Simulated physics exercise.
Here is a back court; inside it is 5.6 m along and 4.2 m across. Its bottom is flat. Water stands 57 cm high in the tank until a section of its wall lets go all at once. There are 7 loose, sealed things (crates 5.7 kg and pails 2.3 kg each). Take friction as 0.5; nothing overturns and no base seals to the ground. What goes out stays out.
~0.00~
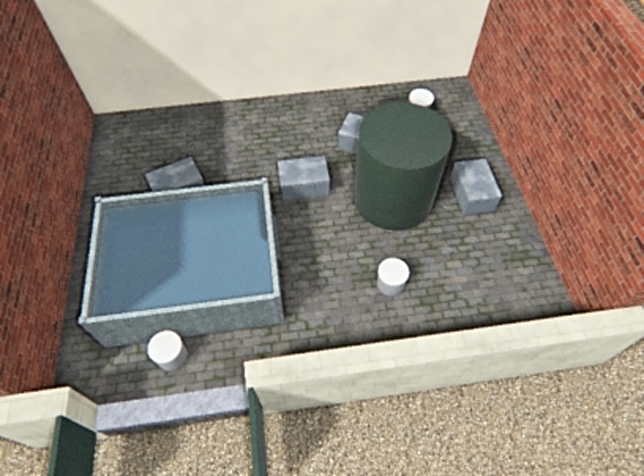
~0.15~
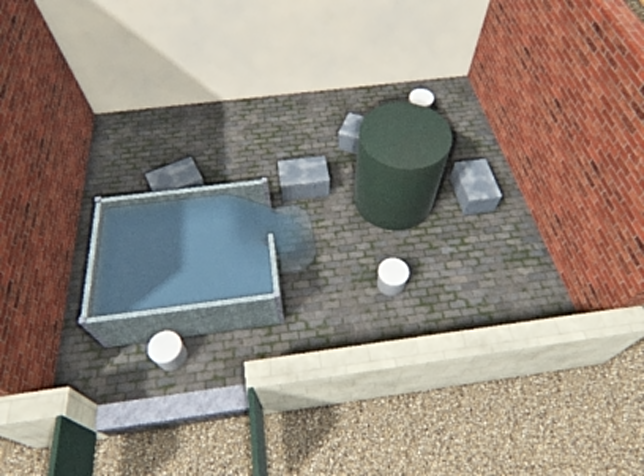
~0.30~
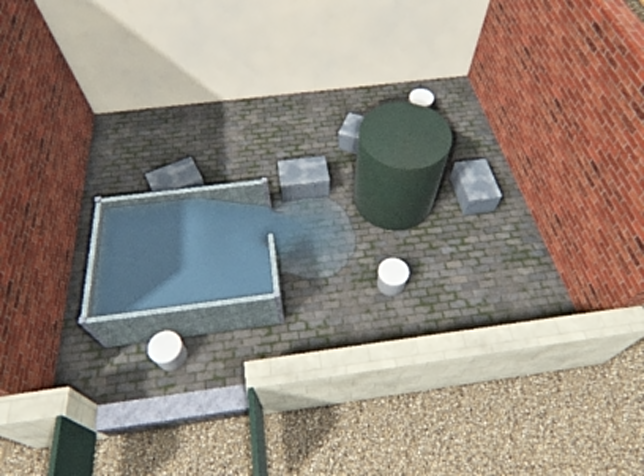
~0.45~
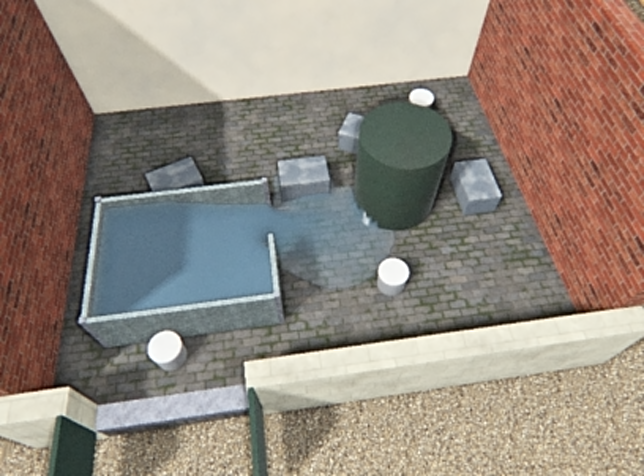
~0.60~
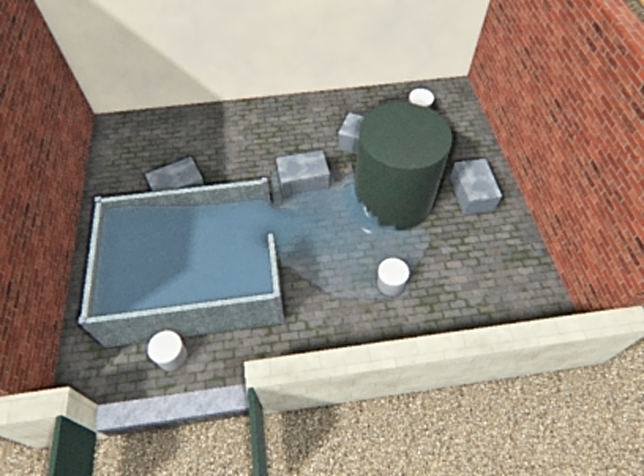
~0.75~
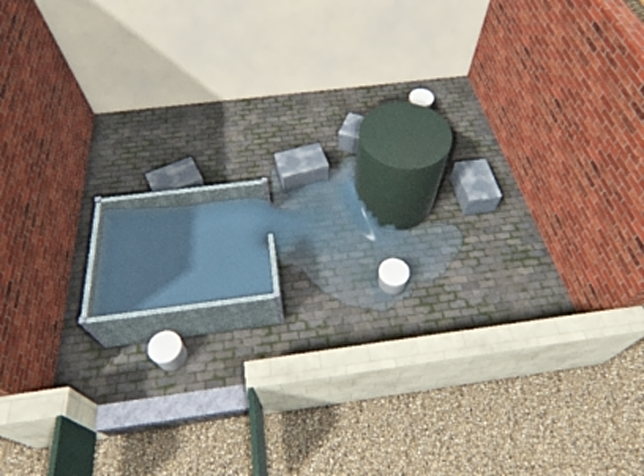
A paved back court, seen from high above its low front wall, lies between red brick side walls and a pale back wall. A low walled tank of blue water fills the left, a dark green cylinder stands right of centre, and grey crates and white pails sit around them. Water spills through the tank's right side, spreads around the cylinder and nudges the middle crate slightly back.
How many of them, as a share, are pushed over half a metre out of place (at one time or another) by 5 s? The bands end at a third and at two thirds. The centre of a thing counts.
That comes to two thirds or more.
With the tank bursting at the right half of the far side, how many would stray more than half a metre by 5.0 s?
Then 4.
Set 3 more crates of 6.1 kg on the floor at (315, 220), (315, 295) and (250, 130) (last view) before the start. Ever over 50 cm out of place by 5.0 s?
In that order: Over, short of it, short of it.
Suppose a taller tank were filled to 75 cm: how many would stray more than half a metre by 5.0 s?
Then 5.
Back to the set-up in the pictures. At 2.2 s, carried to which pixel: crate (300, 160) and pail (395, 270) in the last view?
Around (281, 125) and (515, 314).
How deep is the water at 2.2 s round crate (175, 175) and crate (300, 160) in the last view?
About 0 and 1 cm.
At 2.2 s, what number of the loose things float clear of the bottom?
I count 1.
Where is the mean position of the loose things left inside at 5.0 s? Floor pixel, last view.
Around (333, 171).
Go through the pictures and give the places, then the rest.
A crate at (303, 171) rests on the ground; a pail at (394, 271), on the bottom; water covers 2.5 m2; 0 of 7 have shifted, in the first picture.
A crate at (303, 171) rests on the ground; a pail at (394, 271), on the bottom; water covers 2.9 m2; 0 of 7 have shifted, in the second picture.
A crate at (303, 171), on the bottom; a pail at (394, 271), on the bottom; water covers 3.4 m2; 0 of 7 have shifted, in the third picture.
A crate at (303, 170) rests on the ground; a pail at (394, 271), on the bottom; water covers 4.0 m2; 0 of 7 have shifted, in the fourth picture.
A crate at (303, 166) rests on the ground, 7 cm from its start; a pail at (394, 271) rests on the ground; 4.5 m2 under water; 1 of 7 have shifted, in the fifth picture.
A crate at (301, 160) rests on the ground, 18 cm from its start; a pail at (394, 272), on the bottom; 5.1 m2 under water; 1 of 7 have shifted, in the sixth picture.
After 1.1 s 0 of 7 are over 50 cm from their spots; 0 afloat.
After 2.2 s 4 of 7 are over 50 cm from their spots; 1 afloat.
After 3.5 s 4 of 7 are over 50 cm from their spots; 3 afloat.
After 5.0 s 5 of 7 are over 50 cm from their spots, and 5 have been at some point; 4 afloat.
